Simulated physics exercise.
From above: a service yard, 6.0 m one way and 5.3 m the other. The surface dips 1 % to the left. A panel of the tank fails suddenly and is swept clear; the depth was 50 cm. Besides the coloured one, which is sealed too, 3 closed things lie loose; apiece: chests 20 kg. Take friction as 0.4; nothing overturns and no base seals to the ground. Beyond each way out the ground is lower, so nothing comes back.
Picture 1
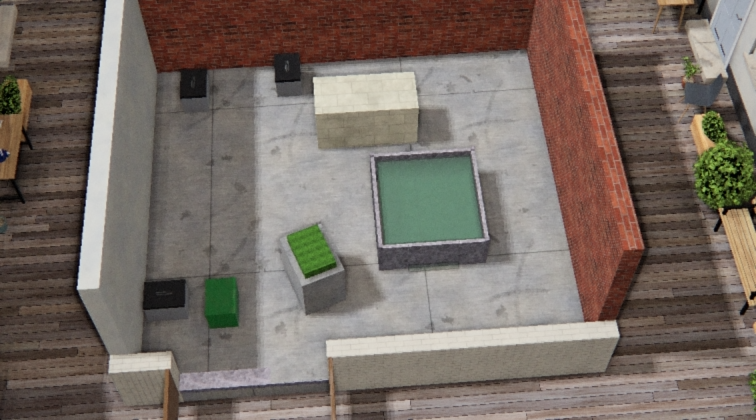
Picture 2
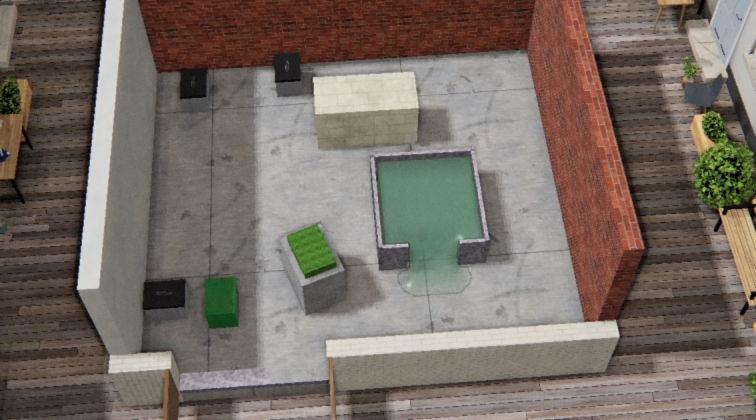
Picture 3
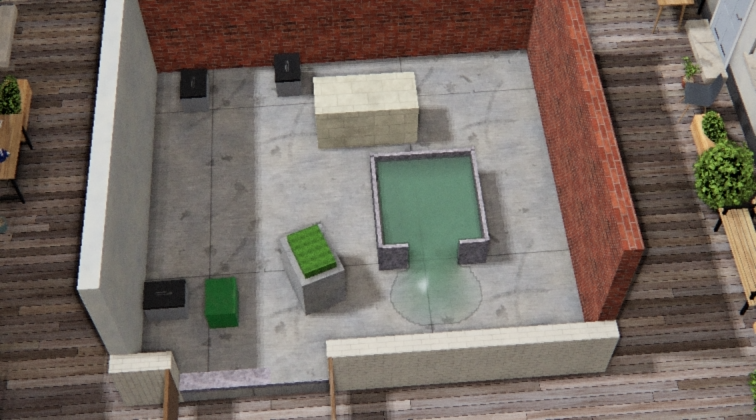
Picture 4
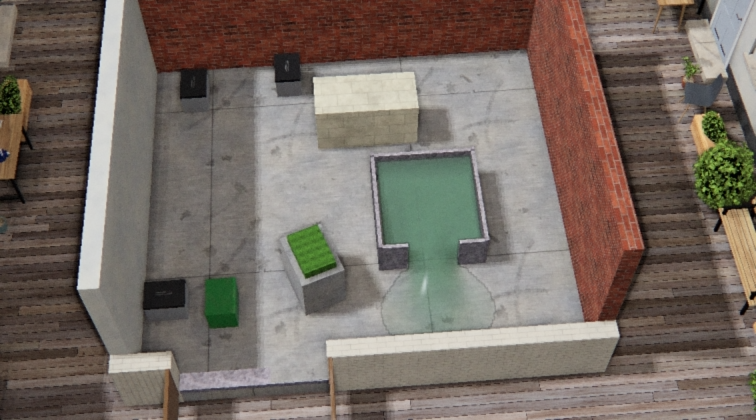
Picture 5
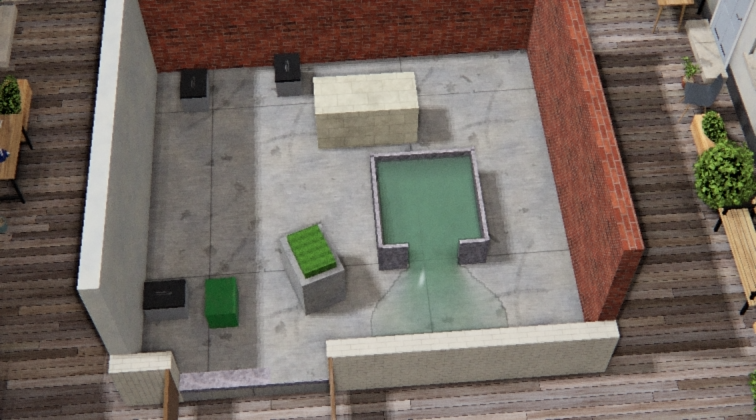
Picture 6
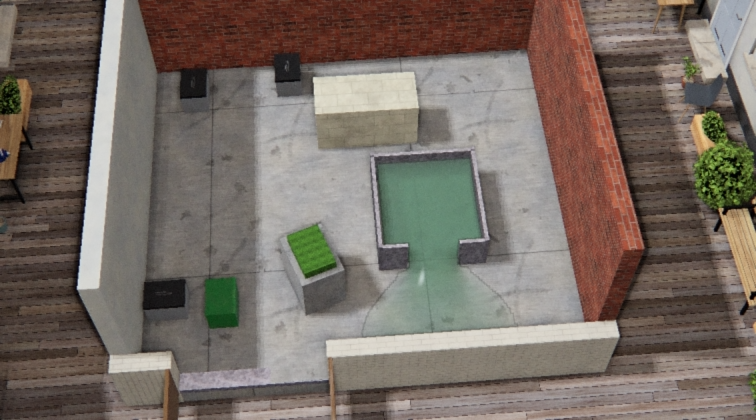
A walled yard with a grey concrete floor, brick walls at the back and right and pale walls at left and front, is seen from high above. A square tank of green water stands right of centre, near a cream block, a grass-topped planter, a green chest and three dark boxes. The tank's front opens and water spreads to the front wall, while the objects and camera stay still.
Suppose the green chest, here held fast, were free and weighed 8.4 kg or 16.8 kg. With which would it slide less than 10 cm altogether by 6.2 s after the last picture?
I expect that neither load is enough.
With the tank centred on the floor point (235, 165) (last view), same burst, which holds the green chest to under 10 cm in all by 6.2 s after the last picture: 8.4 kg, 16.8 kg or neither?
In that case neither weight holds it.
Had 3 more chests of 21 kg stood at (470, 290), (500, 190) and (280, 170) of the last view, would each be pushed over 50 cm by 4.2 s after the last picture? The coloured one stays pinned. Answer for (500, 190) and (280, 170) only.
In turn: Short of it, less.
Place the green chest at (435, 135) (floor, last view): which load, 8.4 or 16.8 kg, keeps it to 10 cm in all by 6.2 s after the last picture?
Either load holds.
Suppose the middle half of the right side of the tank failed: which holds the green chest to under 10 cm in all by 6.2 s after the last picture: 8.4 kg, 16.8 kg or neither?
Then the smaller load will do.
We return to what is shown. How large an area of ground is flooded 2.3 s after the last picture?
Roughly 13 m2.
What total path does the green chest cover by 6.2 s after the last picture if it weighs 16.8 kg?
About 50 cm.
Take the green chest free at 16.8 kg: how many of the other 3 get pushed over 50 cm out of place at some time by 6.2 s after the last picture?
1 of them.
Then, 0.6 s after the last picture the green chest would be 0 cm from its start with 8.4 kg and 0 cm from its start with 16.8 kg; 0 cm of water round it then.
Then, 2.3 s after the last picture the green chest would be 33 cm from its start with 8.4 kg and 29 cm from its start with 16.8 kg; 3 cm of water round it then.
Then, 4.2 s after the last picture the green chest would be 61 cm from its start with 8.4 kg and 31 cm from its start with 16.8 kg; 6 cm of water round it then.
Then, 6.2 s after the last picture the green chest would be 99 cm from its start with 8.4 kg and 30 cm from its start with 16.8 kg; 6 cm of water round it then.
